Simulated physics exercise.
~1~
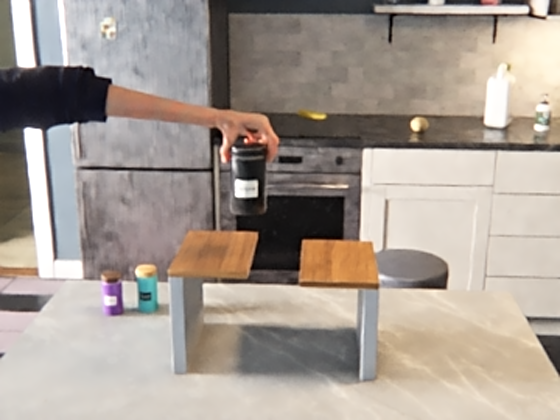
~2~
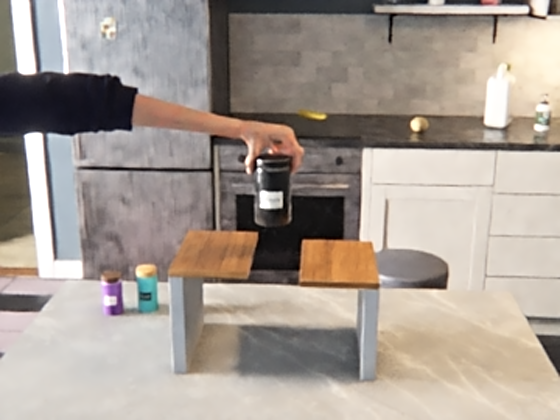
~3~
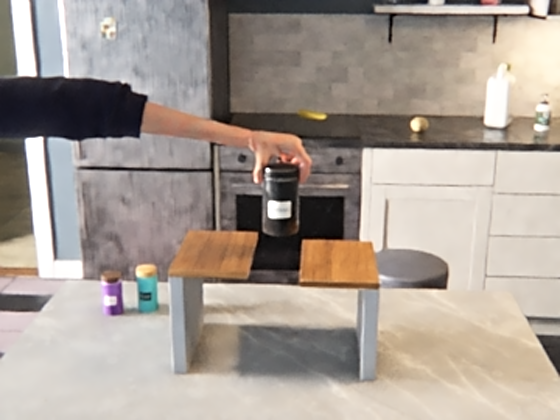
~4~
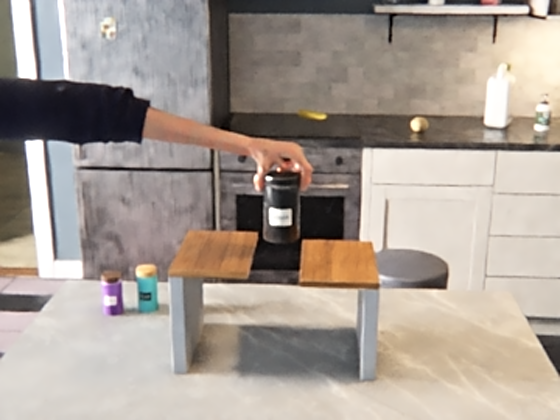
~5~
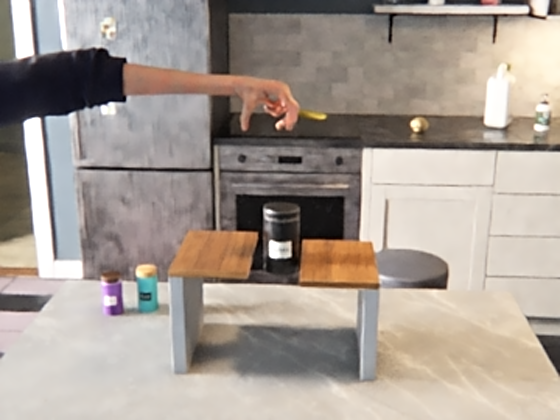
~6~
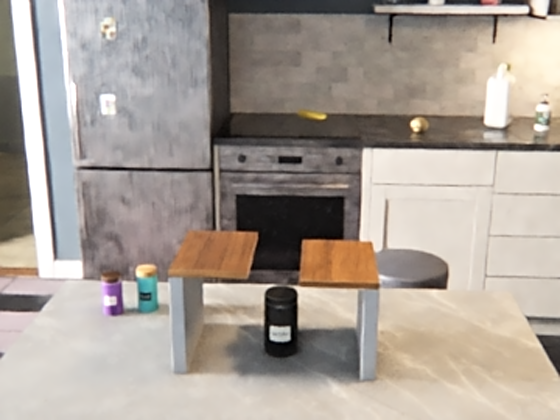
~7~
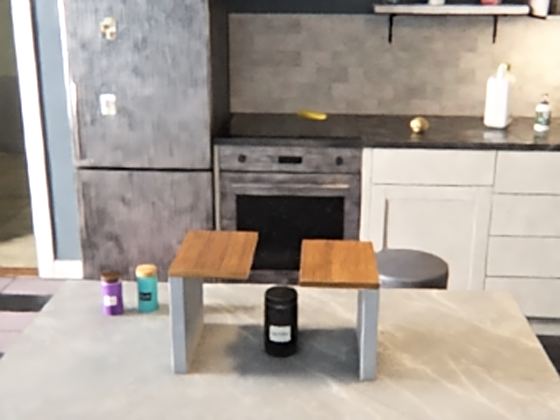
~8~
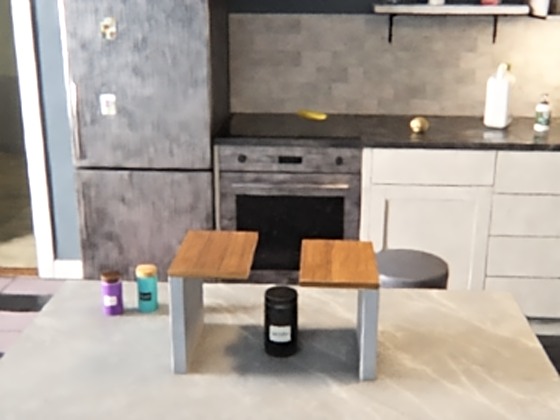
At first, a hand reaches in from the left, holding a black jar above the gap between two wooden-topped stands on a pale table. A purple shaker and a turquoise shaker stand together to the left. The hand moves the jar slightly right and lowers it until it hovers over the gap. Then the fingers let go and the hand draws back as the jar drops, upright, between the wooden tops. The jar passes through and lands on the table below. It ends standing still between the supports, while both shakers remain in place.
